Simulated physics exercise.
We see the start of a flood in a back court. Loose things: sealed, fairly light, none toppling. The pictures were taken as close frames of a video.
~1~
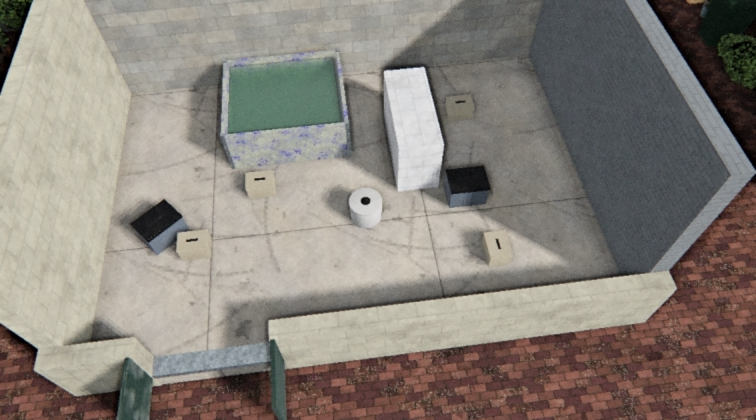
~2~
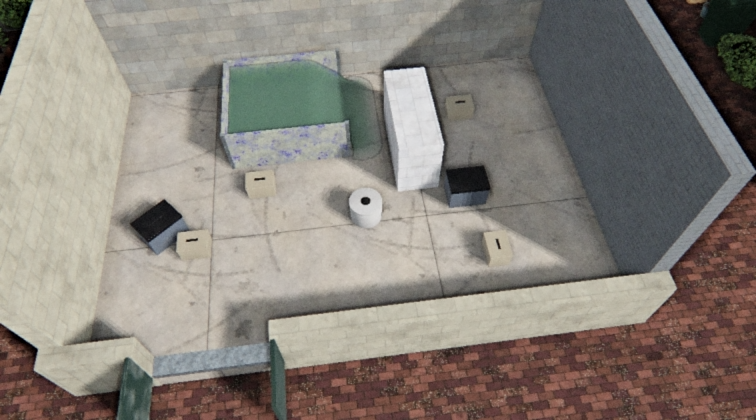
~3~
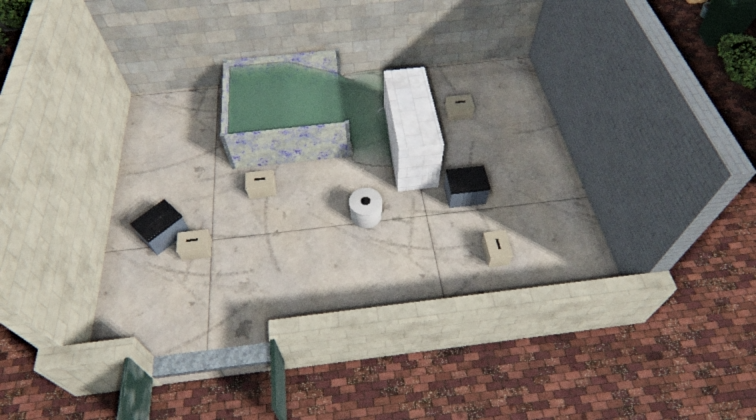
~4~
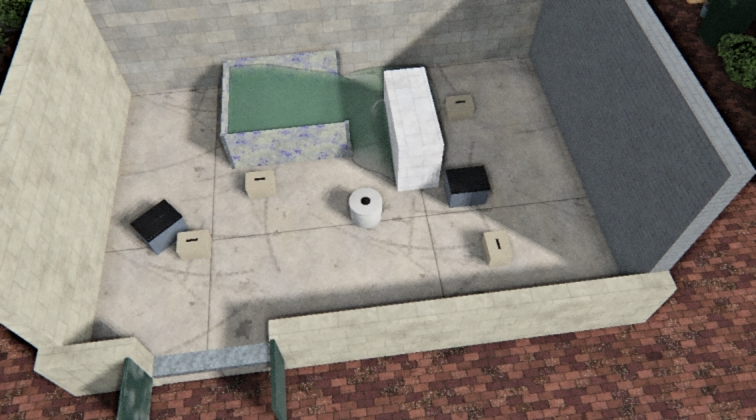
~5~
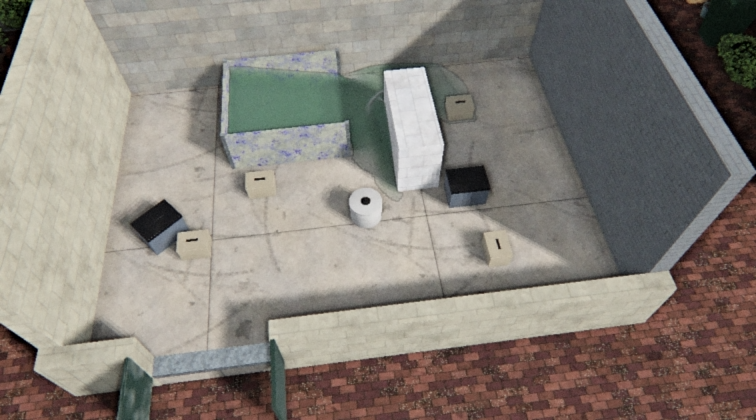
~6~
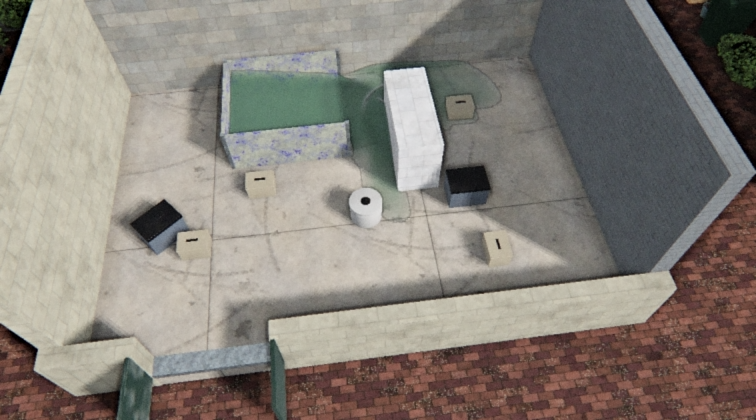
A walled back court with a pale, cracked floor and red brick paving outside is seen from high above by a still camera. A patterned tank of green water stands at the back left beside a tall white block, with a white cylinder, dark-topped boxes and small beige boxes around them. The tank's right side opens and green water spreads rightward around the block, while the loose objects stay put.
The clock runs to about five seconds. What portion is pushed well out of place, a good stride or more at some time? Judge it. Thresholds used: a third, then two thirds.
The share moved far is a third up to two thirds.
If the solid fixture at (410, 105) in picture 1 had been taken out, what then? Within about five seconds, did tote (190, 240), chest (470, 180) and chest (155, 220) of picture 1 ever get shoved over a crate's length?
One after the other: No, swept aside, never so far.
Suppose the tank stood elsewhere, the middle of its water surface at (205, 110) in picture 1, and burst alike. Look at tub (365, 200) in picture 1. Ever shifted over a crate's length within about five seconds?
Went the full distance.
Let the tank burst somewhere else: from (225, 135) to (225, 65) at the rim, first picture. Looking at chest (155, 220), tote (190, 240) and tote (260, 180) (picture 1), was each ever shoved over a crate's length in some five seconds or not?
Taking them in order, displaced that much, displaced that much, less than that.
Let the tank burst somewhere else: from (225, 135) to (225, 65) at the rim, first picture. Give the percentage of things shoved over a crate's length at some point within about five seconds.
Near 30 in a hundred.
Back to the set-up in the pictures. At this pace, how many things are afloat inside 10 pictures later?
By my tally, 0.
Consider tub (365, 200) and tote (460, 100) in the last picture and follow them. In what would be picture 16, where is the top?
The first top is close to (317, 279) and the second close to (508, 117).
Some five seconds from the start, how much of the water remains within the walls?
Around 98 in a hundred.
A moment on, 0 of 7 are well off their spots; 0 afloat.
Next, 2 of 7 are well off their spots; 0 afloat.
Later, 2 of 7 are well off their spots; 0 afloat.
In the end, 3 of 7 are well off their spots, and 3 have been at some point; 3 afloat.
